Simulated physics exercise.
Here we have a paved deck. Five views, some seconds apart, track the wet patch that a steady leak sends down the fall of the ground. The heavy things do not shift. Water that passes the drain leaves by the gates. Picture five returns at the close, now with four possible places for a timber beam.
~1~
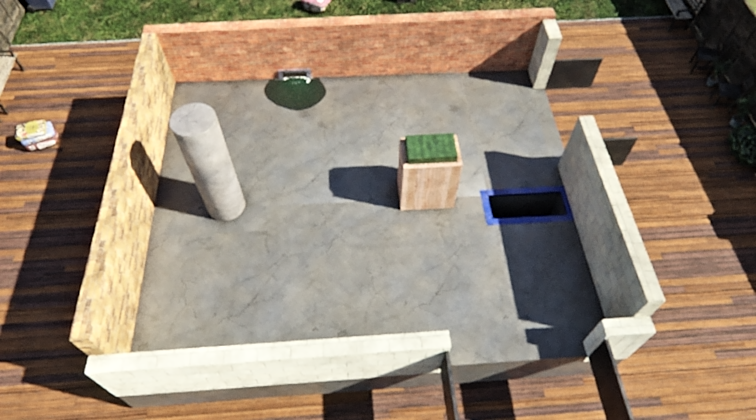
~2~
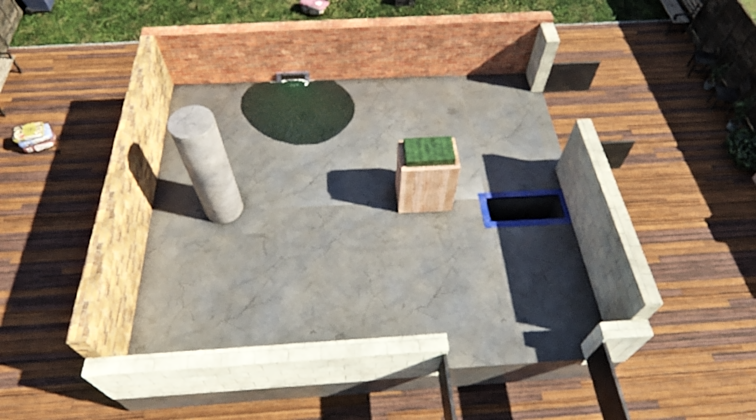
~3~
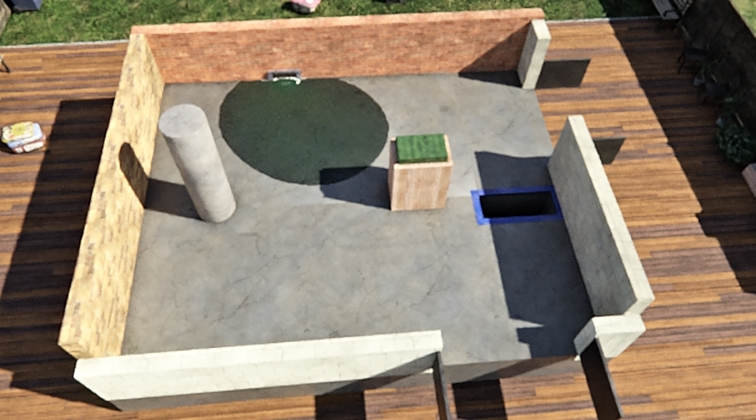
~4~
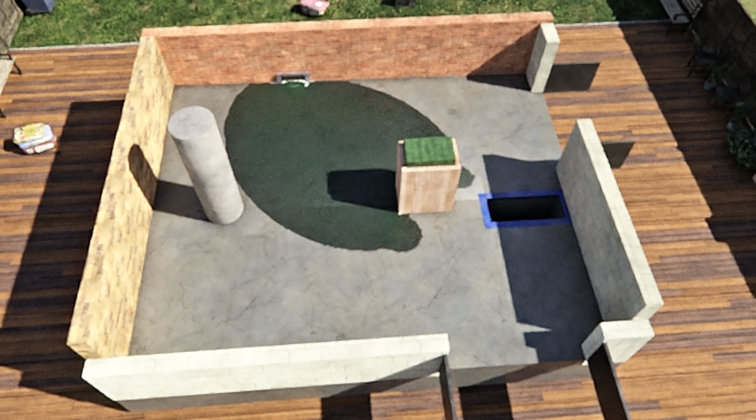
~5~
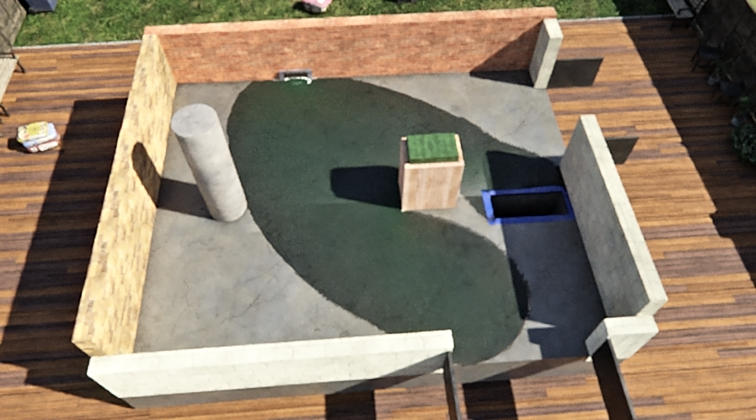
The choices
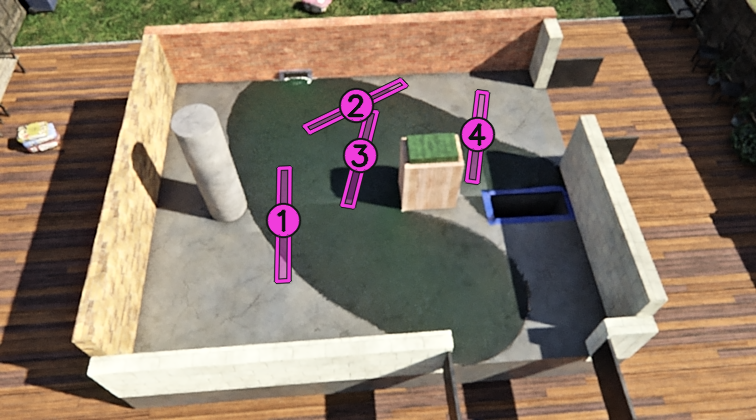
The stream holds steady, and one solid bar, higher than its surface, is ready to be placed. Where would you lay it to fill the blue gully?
1.
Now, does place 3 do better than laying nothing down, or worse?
It is worse.
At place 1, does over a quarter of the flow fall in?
Yes, it does.
On the marked copy, 1 from (282, 280) to (284, 168); 2 from (307, 129) to (403, 82); 3 from (347, 206) to (372, 111); 4 from (472, 181) to (482, 92).
For place 1, about 33 % of the stream runs into the blue gully, about 66 % out by the gates.
For place 2, about 10 % of the stream runs into the blue gully, about 89 % out by the gates.
For place 3, about 14 % of the stream runs into the blue gully, about 86 % out by the gates.
For place 4, about 11 % of the stream runs into the blue gully, about 89 % out by the gates.
